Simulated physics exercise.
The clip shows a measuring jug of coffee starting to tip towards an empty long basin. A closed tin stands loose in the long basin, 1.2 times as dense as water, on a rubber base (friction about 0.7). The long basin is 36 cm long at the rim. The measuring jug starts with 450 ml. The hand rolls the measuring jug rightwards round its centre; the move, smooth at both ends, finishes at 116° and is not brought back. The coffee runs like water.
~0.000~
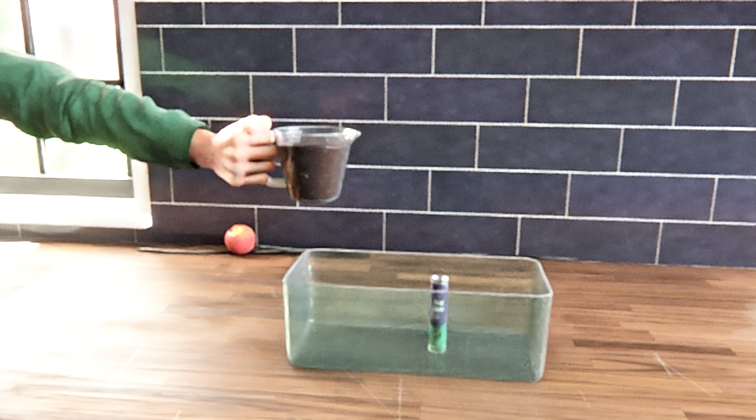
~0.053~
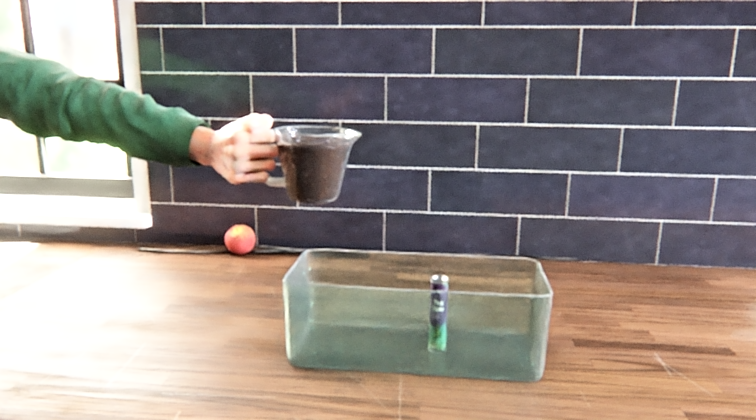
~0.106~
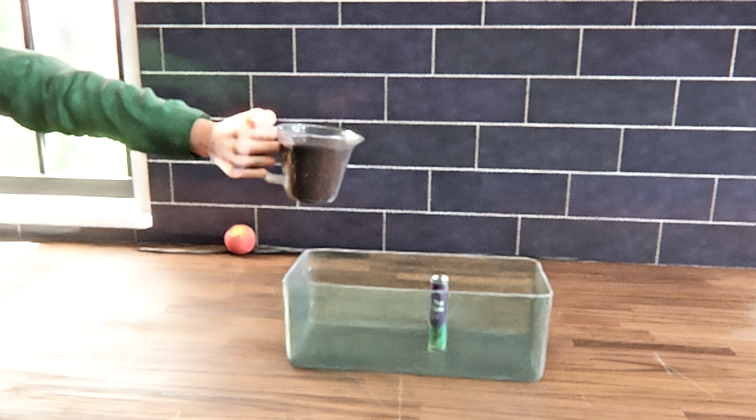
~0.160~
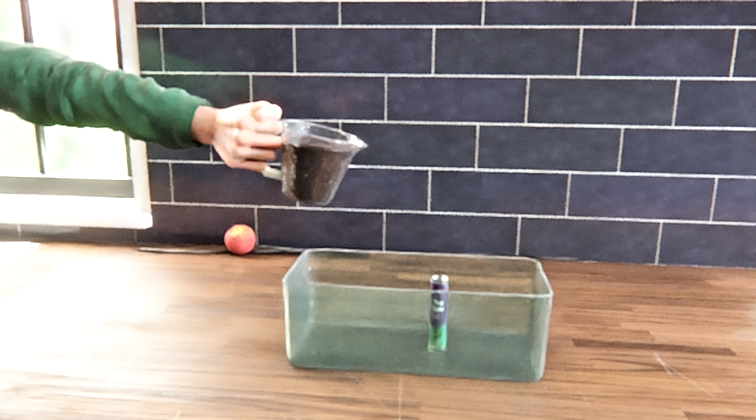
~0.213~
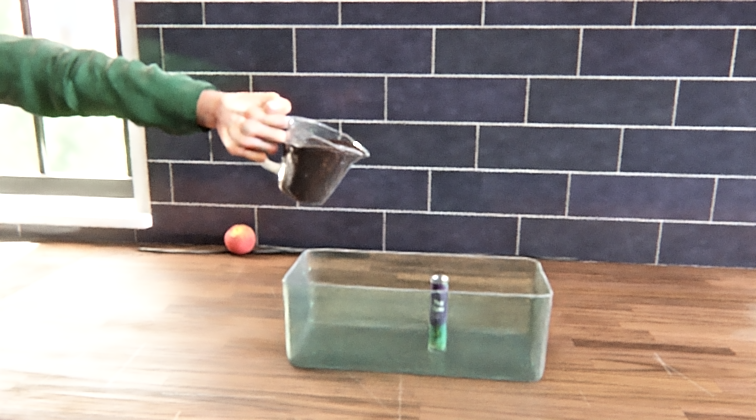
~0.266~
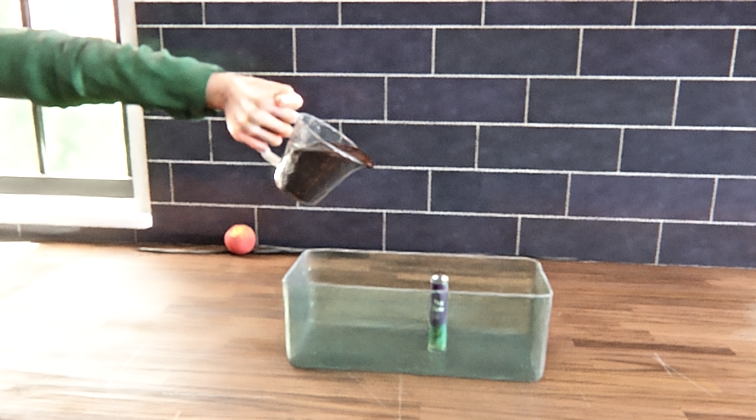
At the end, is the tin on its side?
It stays up.
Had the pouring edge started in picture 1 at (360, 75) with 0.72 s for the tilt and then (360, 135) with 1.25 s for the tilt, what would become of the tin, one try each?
First it topples; then it keeps standing.
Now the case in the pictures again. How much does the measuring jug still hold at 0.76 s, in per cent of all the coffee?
About 1 per cent.
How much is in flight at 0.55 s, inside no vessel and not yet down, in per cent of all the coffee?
Near 32 in a hundred.
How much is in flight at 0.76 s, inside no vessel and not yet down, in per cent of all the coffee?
About 4 per cent.
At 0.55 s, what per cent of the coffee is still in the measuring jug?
About 32 per cent.
By 0.55 s the tilt is 101° and 31 per cent is still to pour; the tin stands where it began.
By 0.76 s the tilt is 116° and 1 per cent is still to pour; the tin stands where it began.
By 0.98 s the tilt is 116° and 0 per cent is still to pour; the tin stands where it began.
By 1.22 s the tilt is 116° and 0 per cent is still to pour; the tin stands where it began.
At rest the tin stands where it began.
